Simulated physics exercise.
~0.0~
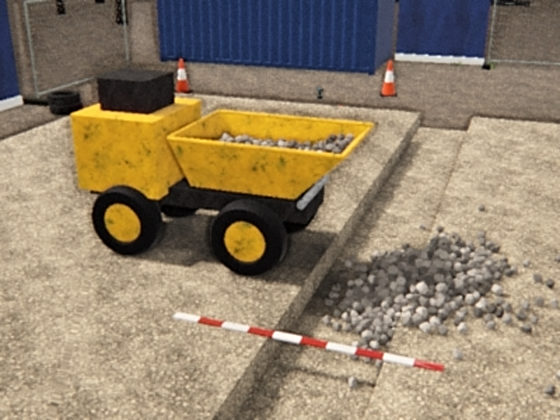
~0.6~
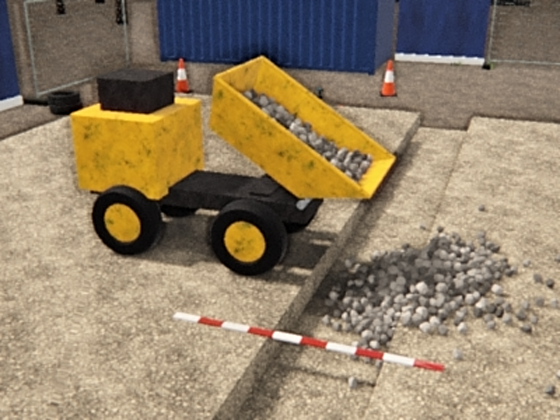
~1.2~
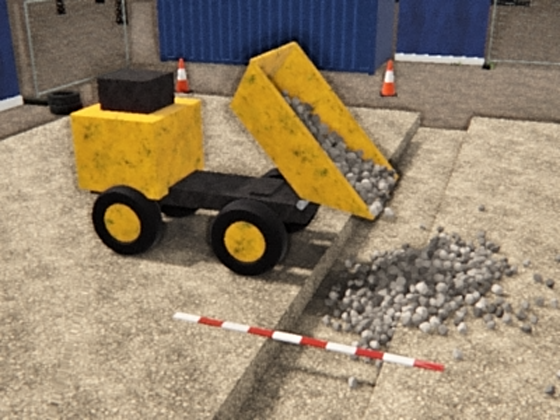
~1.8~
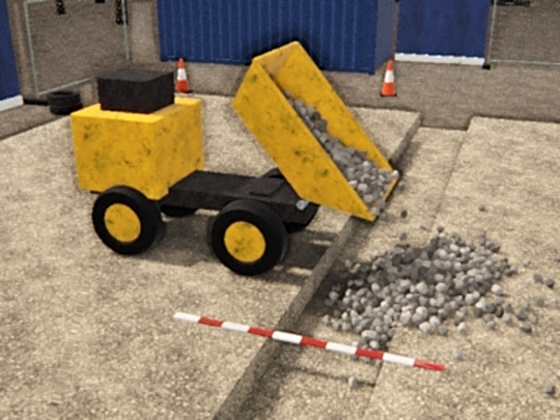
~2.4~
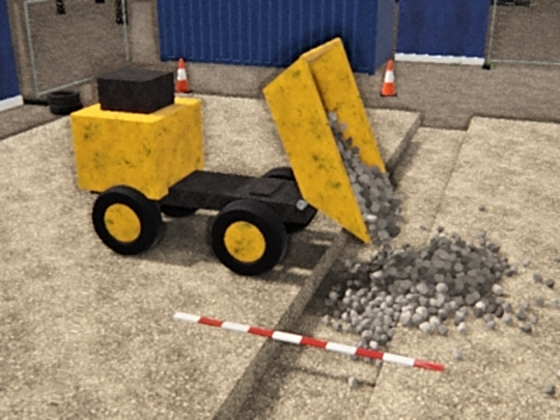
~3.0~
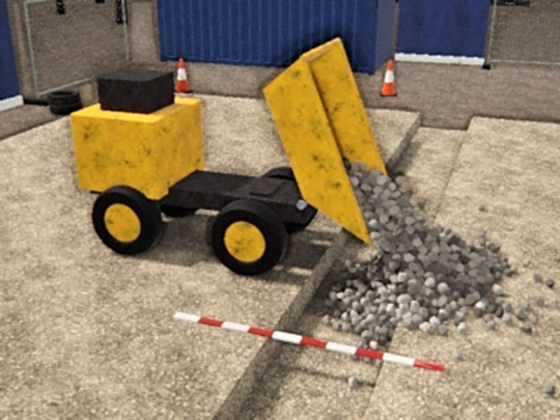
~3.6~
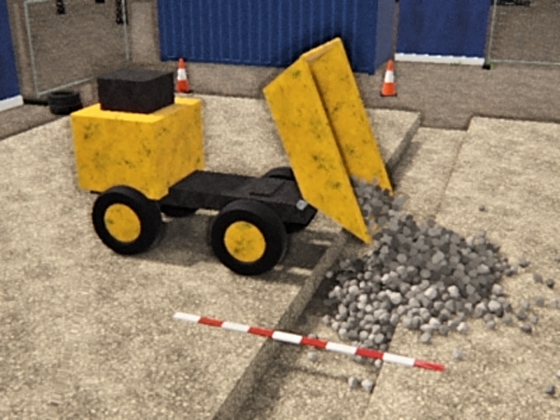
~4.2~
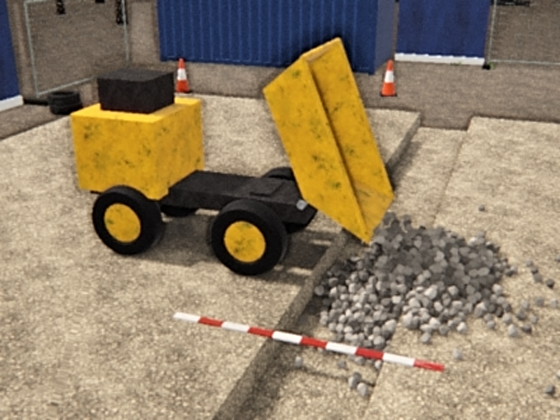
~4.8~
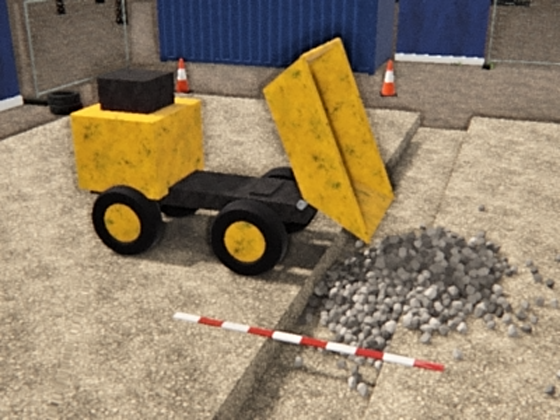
In a paved yard with blue containers and traffic cones, a yellow dumper raises its skip in stages beside a heap of grey stones, and its load slides out to the right onto the heap, leaving a larger pile below the steeply tipped skip, which stays raised.
